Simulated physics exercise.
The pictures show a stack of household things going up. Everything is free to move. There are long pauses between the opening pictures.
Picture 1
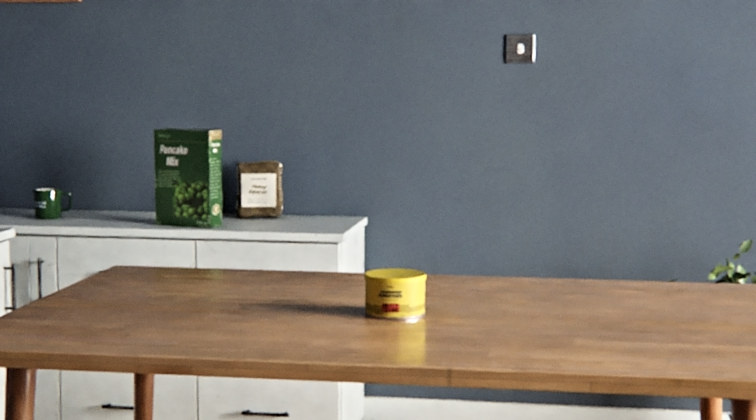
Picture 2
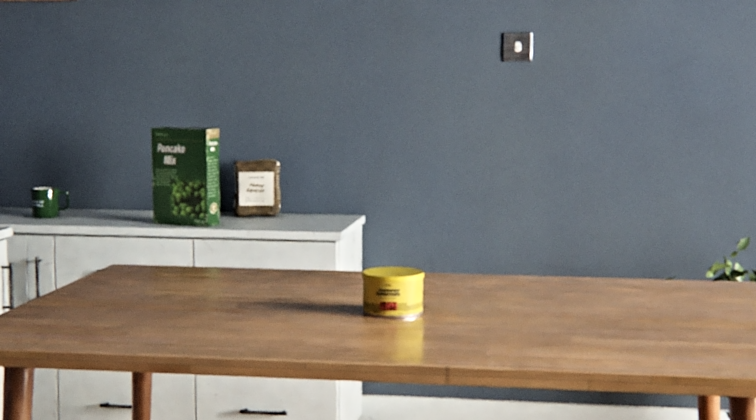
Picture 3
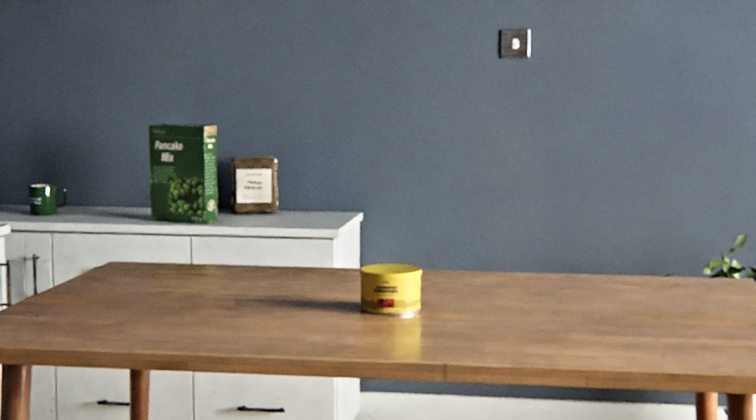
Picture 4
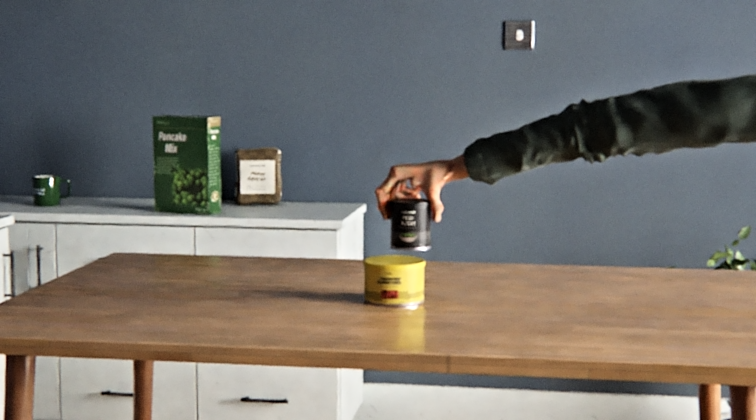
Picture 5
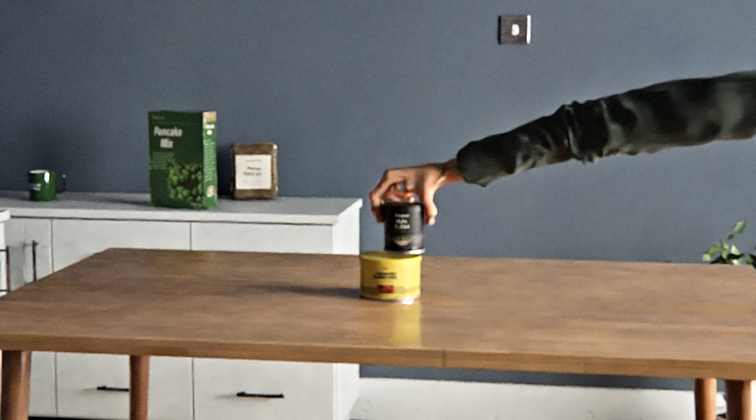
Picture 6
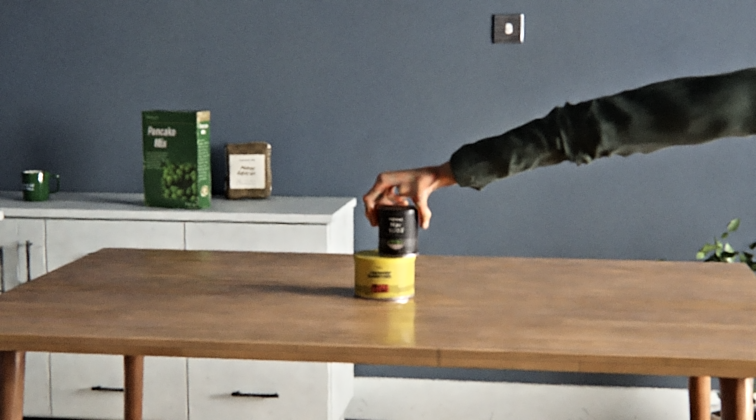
A hand in a dark sleeve reached in from the right, holding a small black tin above a yellow tub on a wooden table, then lowered it onto the tub and kept hold of it.
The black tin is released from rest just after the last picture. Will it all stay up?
It holds.
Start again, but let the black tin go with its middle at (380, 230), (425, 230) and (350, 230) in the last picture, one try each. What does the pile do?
In the first case it stays up; in the second case it gives way; in the third case it gives way.
Then, 0.50 s after the last picture, nothing has stirred.
Then, 1.30 s after the last picture, black tin resting near (398, 231).
At rest, both in place. Seen from the same camera at the end, black tin near (398, 231). The pile keeps its balance.
